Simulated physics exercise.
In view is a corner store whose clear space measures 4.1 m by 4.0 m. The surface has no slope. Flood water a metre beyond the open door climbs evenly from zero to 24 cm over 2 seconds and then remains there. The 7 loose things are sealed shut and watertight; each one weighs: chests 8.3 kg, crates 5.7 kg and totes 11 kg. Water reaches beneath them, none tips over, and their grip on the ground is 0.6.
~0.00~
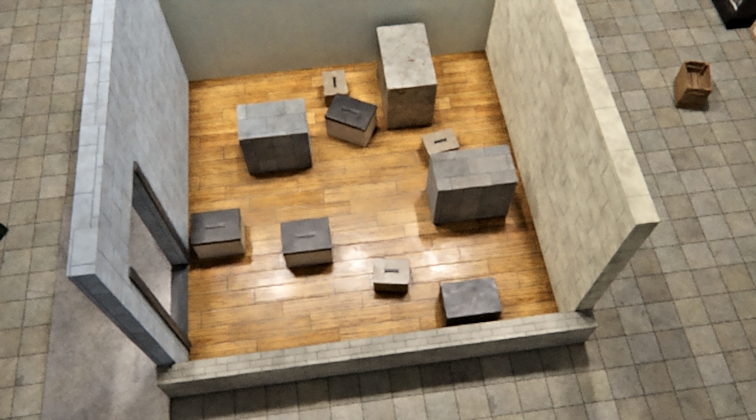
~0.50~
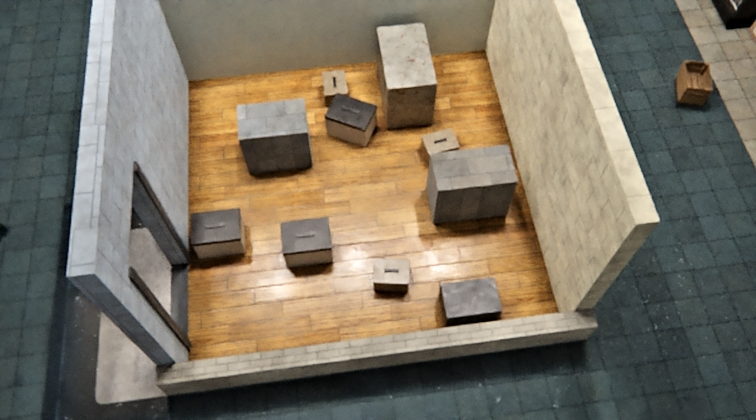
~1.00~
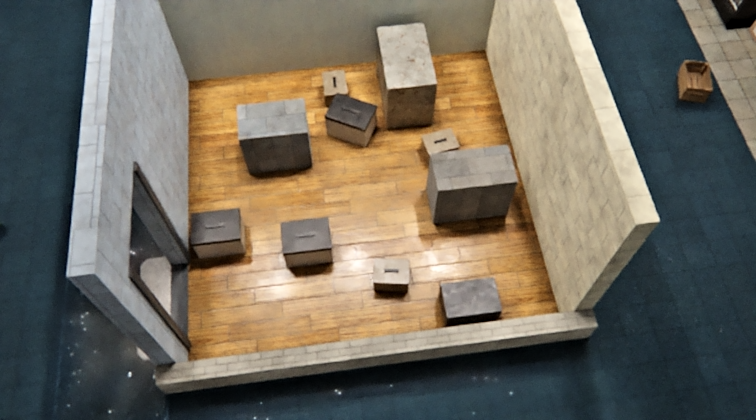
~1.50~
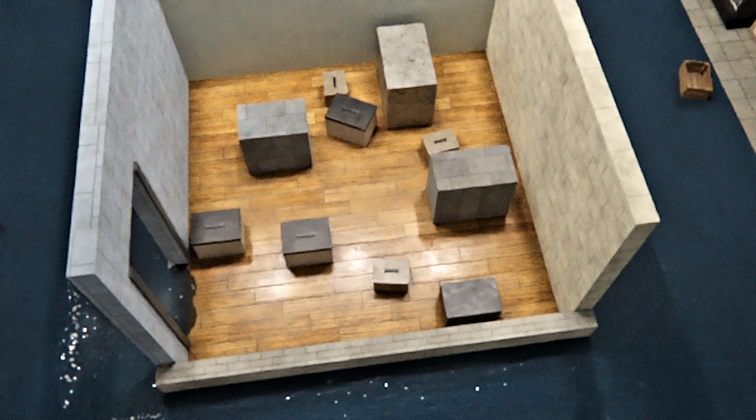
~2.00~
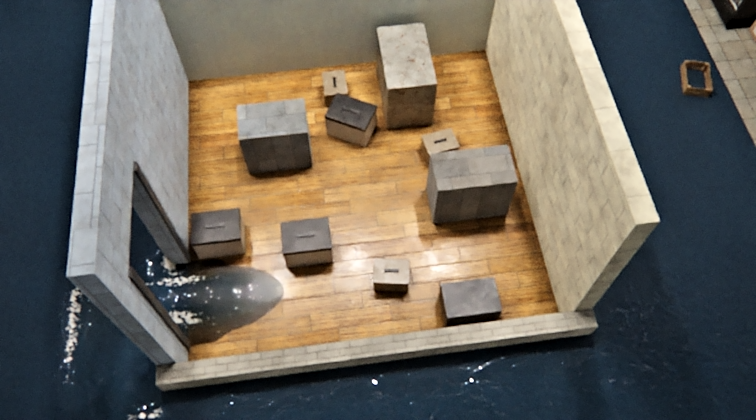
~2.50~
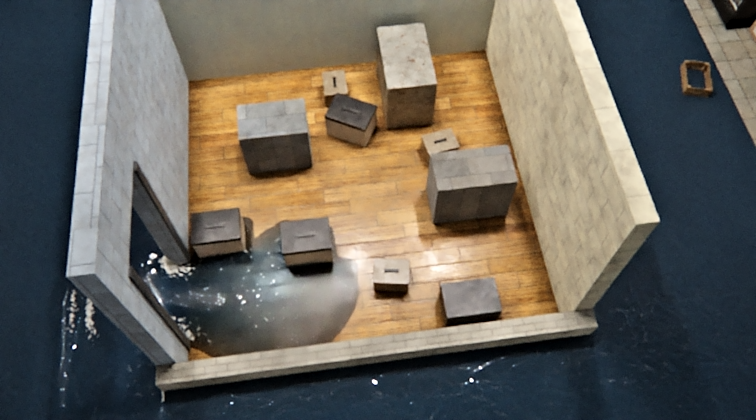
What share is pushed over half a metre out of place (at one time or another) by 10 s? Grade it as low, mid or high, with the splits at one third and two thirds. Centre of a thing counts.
Grade: Mid, one to two thirds.
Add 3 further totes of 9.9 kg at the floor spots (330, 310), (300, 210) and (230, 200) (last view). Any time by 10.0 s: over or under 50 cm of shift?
Above the limit, then inside the limit, then inside the limit.
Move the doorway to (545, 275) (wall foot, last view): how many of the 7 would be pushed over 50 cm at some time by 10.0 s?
So the tally would be 4.
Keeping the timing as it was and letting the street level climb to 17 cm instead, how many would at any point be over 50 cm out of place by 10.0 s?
In that case the number is 2.
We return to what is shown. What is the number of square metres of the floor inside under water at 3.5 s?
Some 6.5 m2 of it.
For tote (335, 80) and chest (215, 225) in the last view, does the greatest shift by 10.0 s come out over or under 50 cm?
Taking them in order, the first is below the mark and the second is below the mark.
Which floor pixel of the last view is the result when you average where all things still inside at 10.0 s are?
They average out to somewhere around (373, 163).
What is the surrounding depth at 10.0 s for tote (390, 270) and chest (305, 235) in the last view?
12 and 10 cm.
After 3.5 s 1 of 7 are over 50 cm from their spots; 0 afloat.
After 4.5 s 2 of 7 are over 50 cm from their spots; 2 afloat.
After 7.0 s 3 of 7 are over 50 cm from their spots; 3 afloat.
After 10.0 s 3 of 7 are over 50 cm from their spots, and 3 have been at some point; 4 afloat.
